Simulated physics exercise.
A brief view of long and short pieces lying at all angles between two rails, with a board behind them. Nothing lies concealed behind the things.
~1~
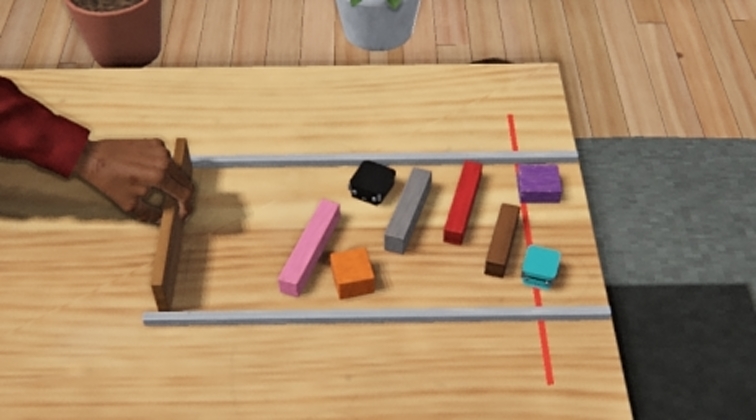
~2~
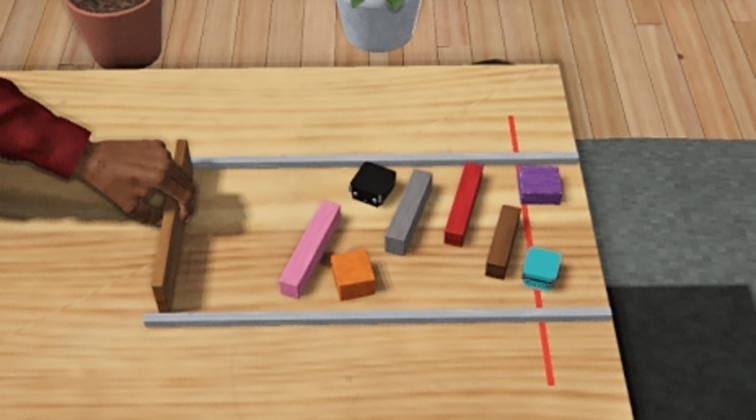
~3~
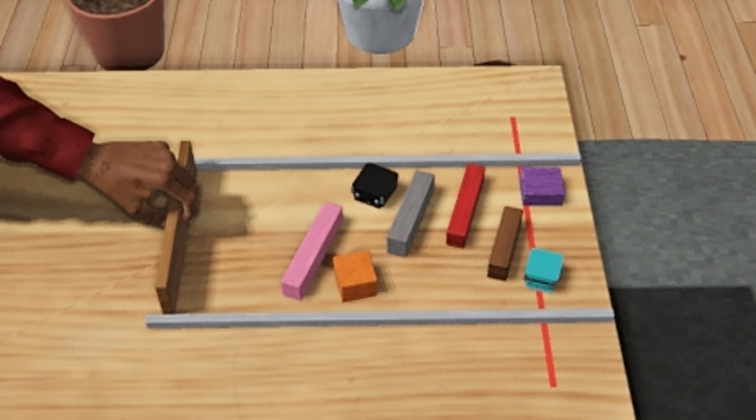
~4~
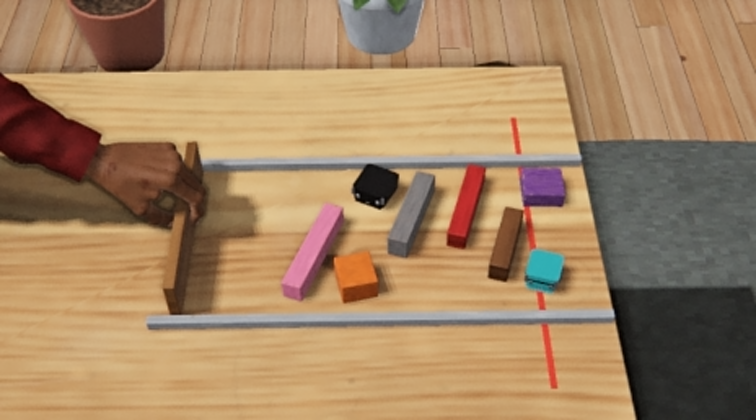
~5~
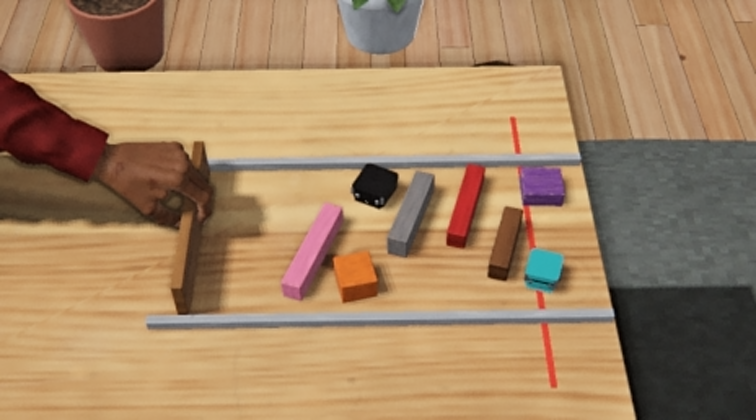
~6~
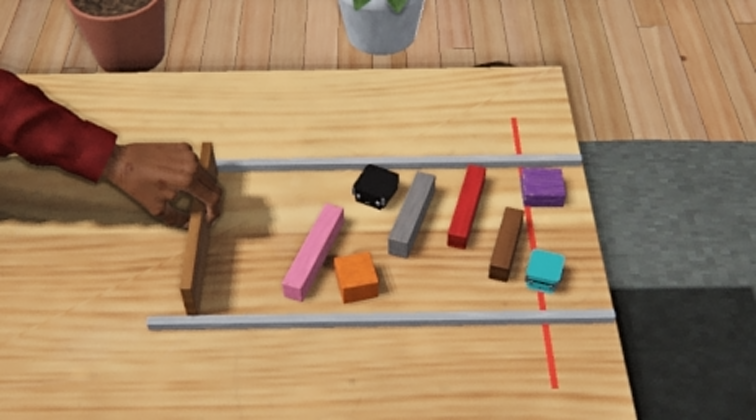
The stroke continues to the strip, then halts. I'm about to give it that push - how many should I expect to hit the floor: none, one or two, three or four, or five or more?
Expect three or four.
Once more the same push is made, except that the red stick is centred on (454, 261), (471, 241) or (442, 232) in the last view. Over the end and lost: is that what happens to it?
The red stick stays on; does not fall; holds on.
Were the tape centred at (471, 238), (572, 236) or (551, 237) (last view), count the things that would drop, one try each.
Those tries give 0, 6 and 4.
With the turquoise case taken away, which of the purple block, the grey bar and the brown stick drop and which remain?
Final state: Purple block off, grey bar in place, brown stick off.
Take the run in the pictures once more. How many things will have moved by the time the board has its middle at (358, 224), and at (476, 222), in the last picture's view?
The first number is 3, the next one 8.
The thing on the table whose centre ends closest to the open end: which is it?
It would be the red stick.
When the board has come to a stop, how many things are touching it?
That makes 2.
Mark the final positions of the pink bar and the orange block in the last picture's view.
Same order as the question: First (545, 248), second (579, 277).
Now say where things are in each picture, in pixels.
The first picture shows purple block (539, 184); turquoise case (540, 269); brown stick (503, 240); board (173, 222); tape (528, 233).
The second picture shows turquoise case (541, 270); pink bar (311, 248).
The third picture shows brown stick (505, 243); black case (375, 187).
The fourth picture shows purple block (542, 187); orange block (356, 277).
The fifth picture shows turquoise case (543, 272); grey bar (411, 213).
The sixth picture shows purple block (543, 188); turquoise case (544, 273); brown stick (507, 244); board (200, 226); tape (532, 237).
A little later, none off yet; purple block at rest near (543, 188); turquoise case at rest near (544, 273); brown stick at rest near (507, 244).
Next, none off yet; purple block shifted about its own width near (575, 190); turquoise case shifted about its own width near (581, 273); brown stick shifted about its own width near (557, 244).
When it is over, the number that fall off is three or four; down, brown stick, turquoise case and purple block.
